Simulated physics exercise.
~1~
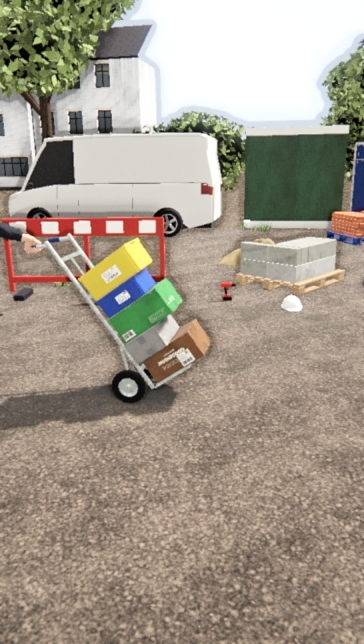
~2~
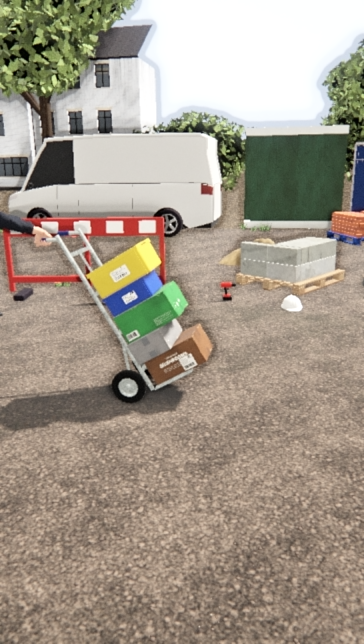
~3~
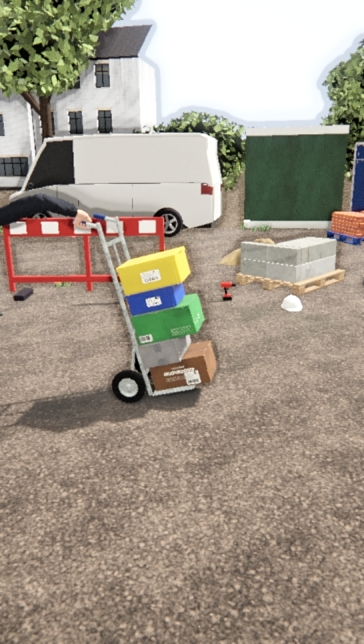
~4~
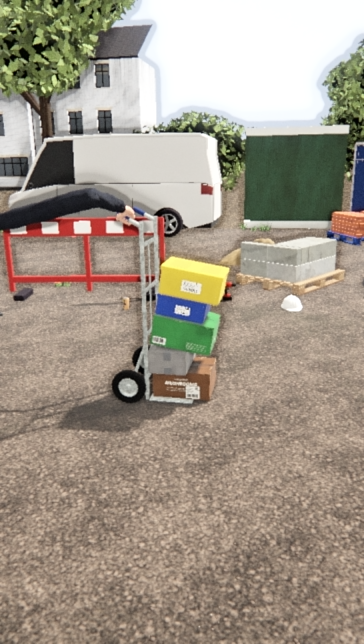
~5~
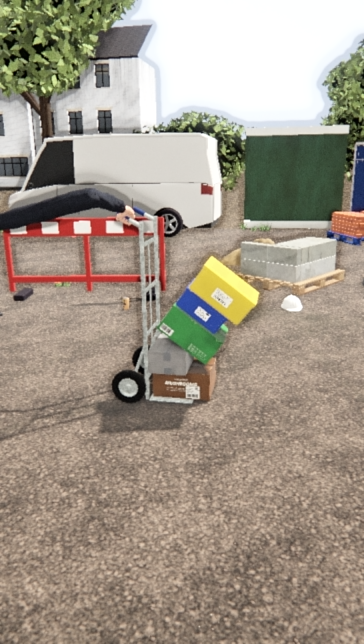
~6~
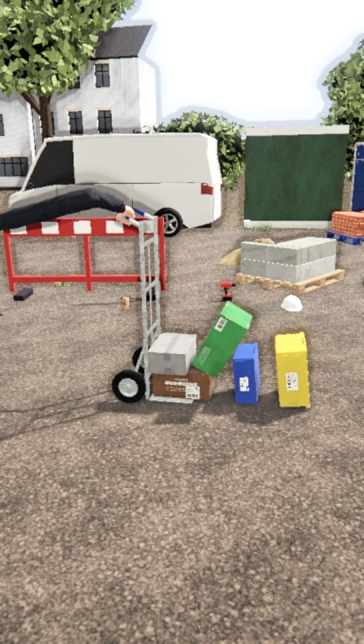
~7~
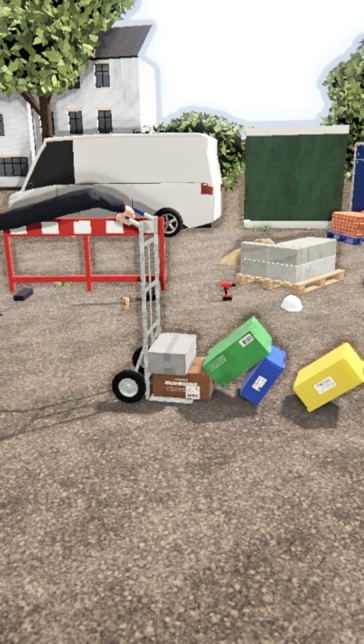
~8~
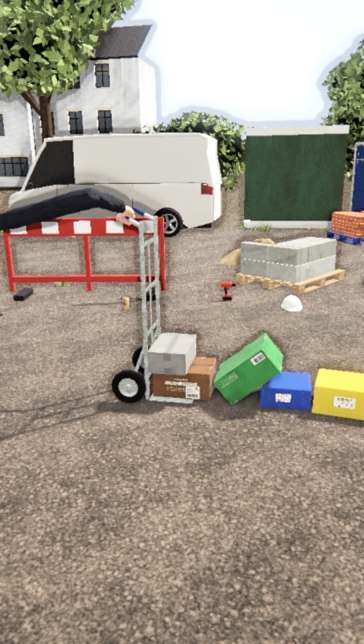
The clip opens on a tilted hand truck stacked with a yellow, a blue, a green, a grey and a brown box, held by a hand at the left in a yard with a white van and a red and white barrier. The arm swings the truck upright, and it stops abruptly. The top three boxes lean to the right off the stack. The yellow and blue ones drop to the ground, and the green one tips after them. They topple further right and end lying over, the green one slanted, while the grey and brown boxes stay on the upright truck.
